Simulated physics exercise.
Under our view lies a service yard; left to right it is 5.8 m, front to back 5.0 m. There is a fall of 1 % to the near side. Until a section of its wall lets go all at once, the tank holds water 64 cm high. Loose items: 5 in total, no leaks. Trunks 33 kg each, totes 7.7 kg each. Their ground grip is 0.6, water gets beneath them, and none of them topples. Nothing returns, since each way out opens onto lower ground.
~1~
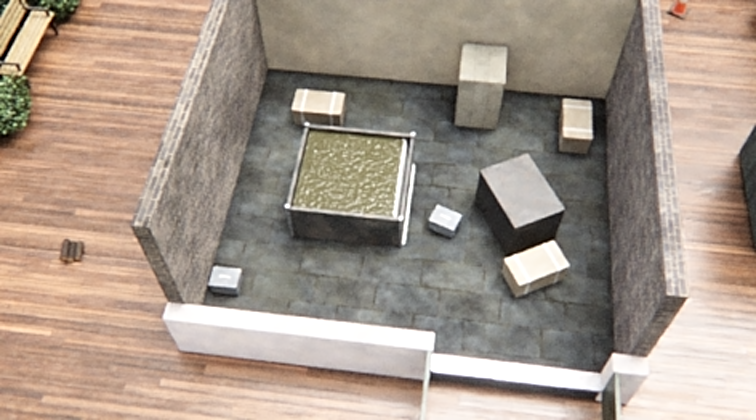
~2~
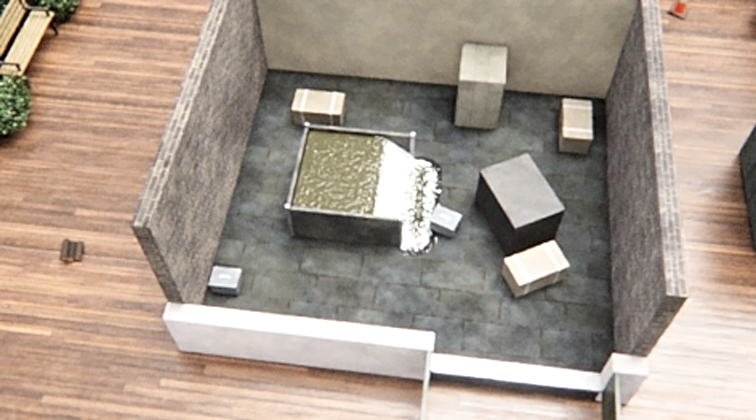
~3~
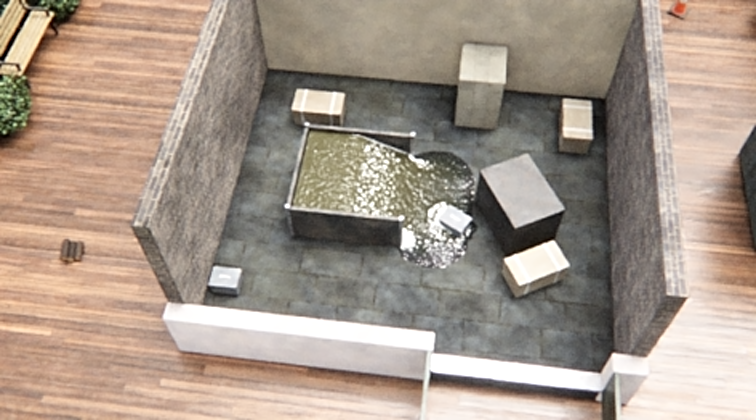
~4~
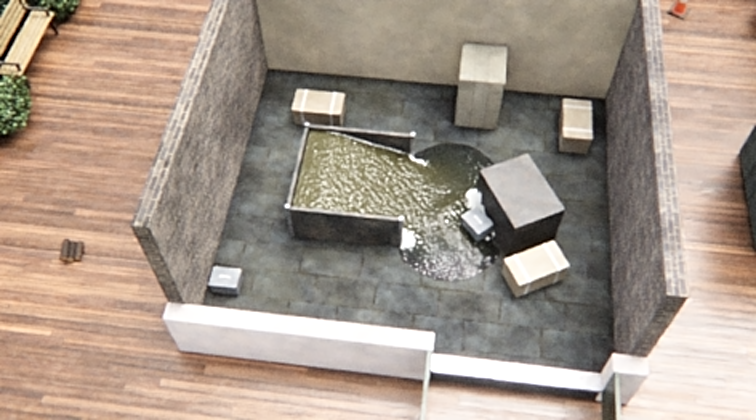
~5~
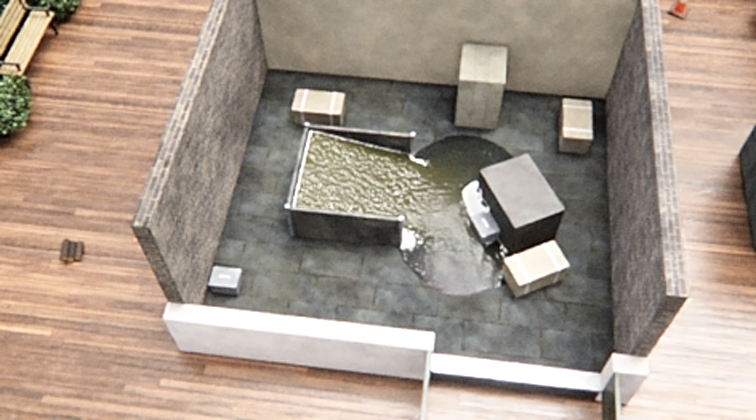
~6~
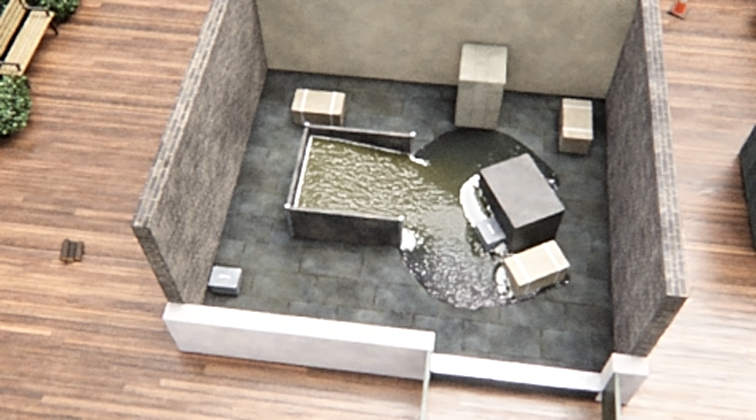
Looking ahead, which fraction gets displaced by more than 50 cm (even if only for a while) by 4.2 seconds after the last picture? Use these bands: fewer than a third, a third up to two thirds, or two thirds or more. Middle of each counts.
It falls in a third up to two thirds.
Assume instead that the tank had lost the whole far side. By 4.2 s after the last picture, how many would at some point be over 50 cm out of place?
Then the count would be 3.
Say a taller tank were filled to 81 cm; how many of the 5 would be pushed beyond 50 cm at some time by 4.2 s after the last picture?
Count: 3.
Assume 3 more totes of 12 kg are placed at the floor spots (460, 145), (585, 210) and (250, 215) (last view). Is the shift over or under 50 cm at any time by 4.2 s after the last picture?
Going through them, I'd say falls short, exceeds it and finally falls short.
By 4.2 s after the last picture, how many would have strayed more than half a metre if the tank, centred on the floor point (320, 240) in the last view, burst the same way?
The answer would then be 2.
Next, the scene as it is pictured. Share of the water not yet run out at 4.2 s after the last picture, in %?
Remaining: Approx. 66 per cent.
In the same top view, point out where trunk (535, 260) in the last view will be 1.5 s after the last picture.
About (595, 287), give or take.
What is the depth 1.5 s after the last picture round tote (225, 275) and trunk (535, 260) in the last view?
I'd estimate 0 cm for the first and 5 cm for the second.
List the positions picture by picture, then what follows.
A tote at (445, 217) rests on the ground; a trunk at (537, 262) rests on the ground; water covers 2.3 m2; 0 of 5 have shifted, in the first frame.
A tote at (445, 217), on the bottom; a trunk at (537, 262), on the bottom; 3.2 m2 under water; 0 of 5 have shifted, in the second frame.
A tote at (455, 218) rests on the ground, 15 cm from its start; a trunk at (537, 262), on the bottom; water covers 4.1 m2; 1 of 5 have shifted, in the third frame.
A tote at (478, 220) rests on the ground, 48 cm from its start; a trunk at (537, 262), on the bottom; 5.3 m2 under water; 1 of 5 have shifted, in the fourth frame.
A tote at (485, 223) floats, 60 cm from its start; a trunk at (537, 262) rests on the ground; water covers 6.3 m2; 1 of 5 have shifted, in the fifth frame.
A tote at (491, 230) floats, 71 cm from its start; a trunk at (537, 262), on the bottom; water covers 7.3 m2; 1 of 5 have shifted, in the sixth frame.
Then, 0.4 s after the last picture 1 of 5 are over 50 cm from their spots; 1 afloat.
Then, 1.5 s after the last picture 2 of 5 are over 50 cm from their spots; 1 afloat.
Then, 2.8 s after the last picture 3 of 5 are over 50 cm from their spots; 1 afloat.
Then, 4.2 s after the last picture 3 of 5 are over 50 cm from their spots, and 3 have been at some point; 0 afloat.
